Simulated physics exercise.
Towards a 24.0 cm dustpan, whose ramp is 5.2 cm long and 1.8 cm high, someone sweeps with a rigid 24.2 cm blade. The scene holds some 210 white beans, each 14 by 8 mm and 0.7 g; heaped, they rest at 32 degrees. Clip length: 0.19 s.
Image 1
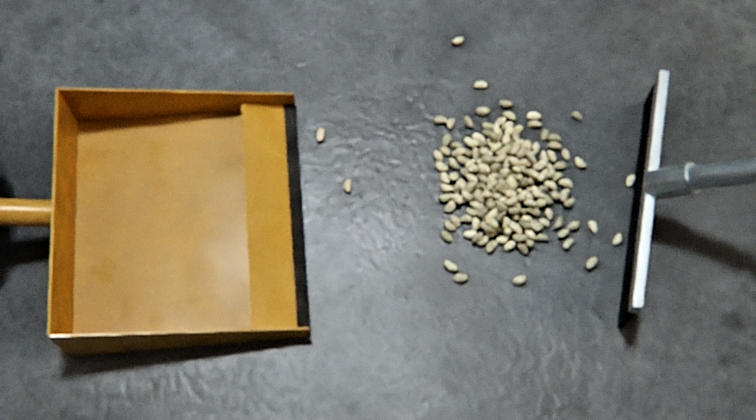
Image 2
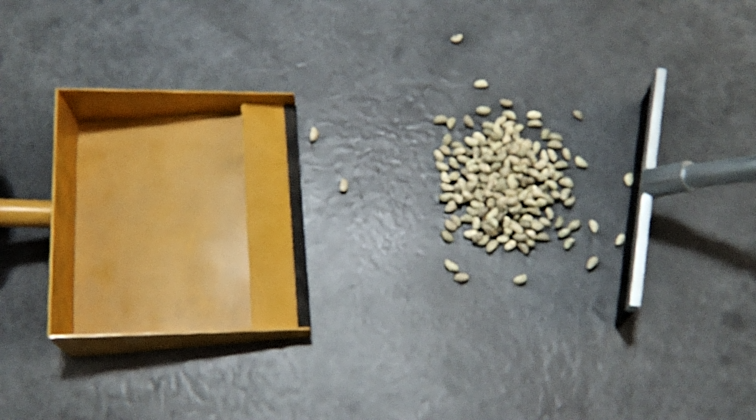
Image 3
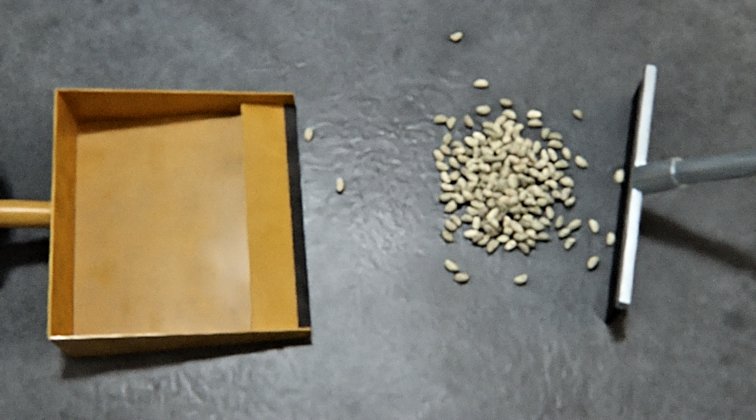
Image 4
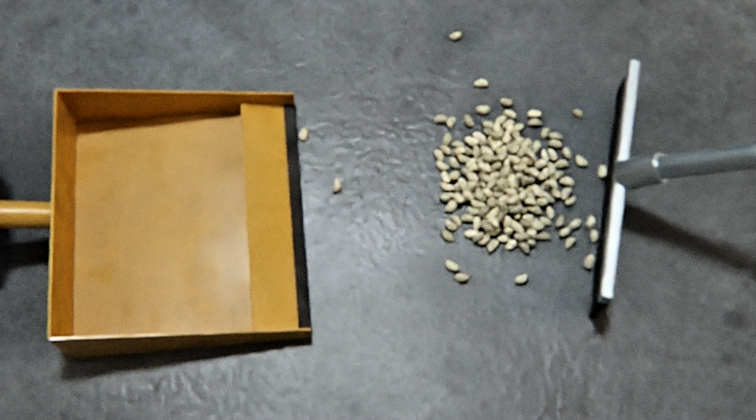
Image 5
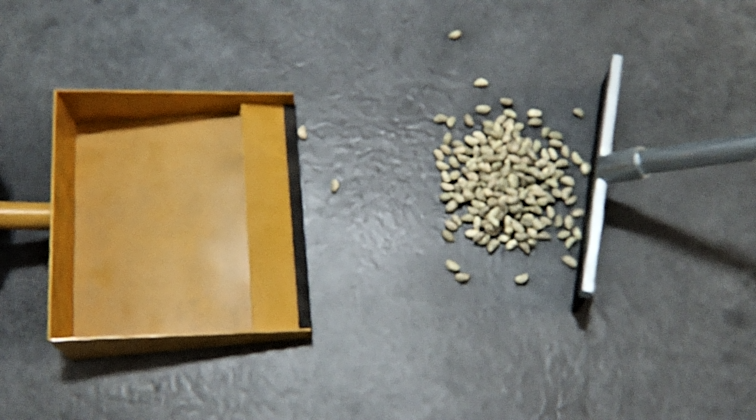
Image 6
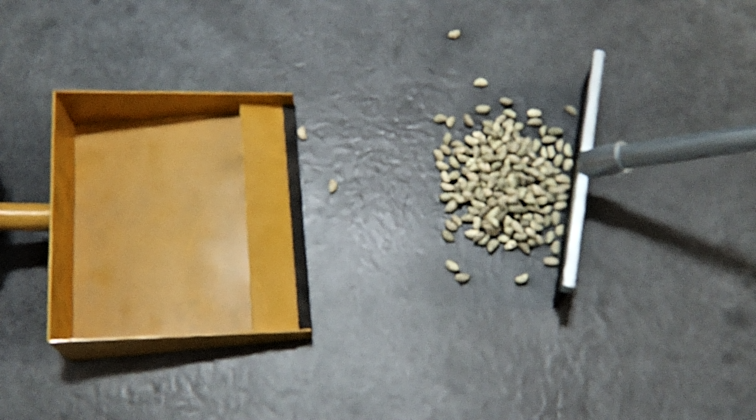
A straight blade on a grey handle slides left across a dark floor toward an orange dustpan, reaching the right edge of a pile of white beans and nudging the nearest ones, while most of the pile stays still.
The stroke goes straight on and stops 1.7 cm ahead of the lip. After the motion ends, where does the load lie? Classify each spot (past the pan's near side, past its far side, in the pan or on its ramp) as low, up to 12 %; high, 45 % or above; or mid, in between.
Near side low, far side mid, pan mid.
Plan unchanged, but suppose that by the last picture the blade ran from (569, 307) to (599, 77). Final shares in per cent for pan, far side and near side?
That ends as pan 10, far 15, and near 0.
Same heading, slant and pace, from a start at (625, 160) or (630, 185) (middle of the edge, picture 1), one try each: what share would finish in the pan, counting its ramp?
Estimates: 20 percent and 20 percent.
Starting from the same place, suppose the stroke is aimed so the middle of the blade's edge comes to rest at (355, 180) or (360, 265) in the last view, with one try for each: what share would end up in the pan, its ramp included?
Roughly 15 % and 0 %.
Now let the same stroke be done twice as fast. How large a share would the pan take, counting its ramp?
Then some 25 in a hundred.
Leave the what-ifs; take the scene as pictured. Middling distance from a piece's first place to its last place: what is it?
That distance is close to 20 cm.
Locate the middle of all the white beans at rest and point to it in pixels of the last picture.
(310, 131).
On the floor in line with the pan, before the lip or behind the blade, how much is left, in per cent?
Roughly 50 in a hundred.
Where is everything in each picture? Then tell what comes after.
The first frame shows blade from (635, 307) to (661, 80), moved 0.0 cm, 0 of the pieces shifted so far; middle of the pieces at (507, 181); pan at (168, 226).
The second frame shows blade from (632, 306) to (658, 78), moved 0.3 cm, 1 of the pieces shifted so far; middle of the pieces at (508, 180).
The third frame shows blade from (622, 303) to (648, 75), moved 1.3 cm, 4 of the pieces shifted so far; middle of the pieces at (508, 180).
The fourth frame shows blade from (604, 297) to (632, 70), moved 2.9 cm, 6 of the pieces shifted so far; middle of the pieces at (508, 180).
The fifth frame shows blade from (586, 292) to (615, 65), moved 4.7 cm, 9 of the pieces shifted so far; middle of the pieces at (509, 179).
The sixth frame shows blade from (567, 286) to (597, 60), moved 6.4 cm, 23 of the pieces shifted so far; middle of the pieces at (508, 179); pan at (168, 229).
Then, 0.25 s after the last picture, middle of the blade 16 cm from the lip; 0 % over the lip, far side 10 %, near side 0 %.
Then, 0.41 s after the last picture, middle of the blade 9 cm from the lip; 0 % over the lip, far side 20 %, near side 0 %.
Then, 0.70 s after the last picture, middle of the blade 5 cm from the lip; 20 % over the lip, far side 30 %, near side 0 %.
In the end, near side 0 %, far side 30 %, pan 20 %, in front of the lip or behind the blade 50 %.
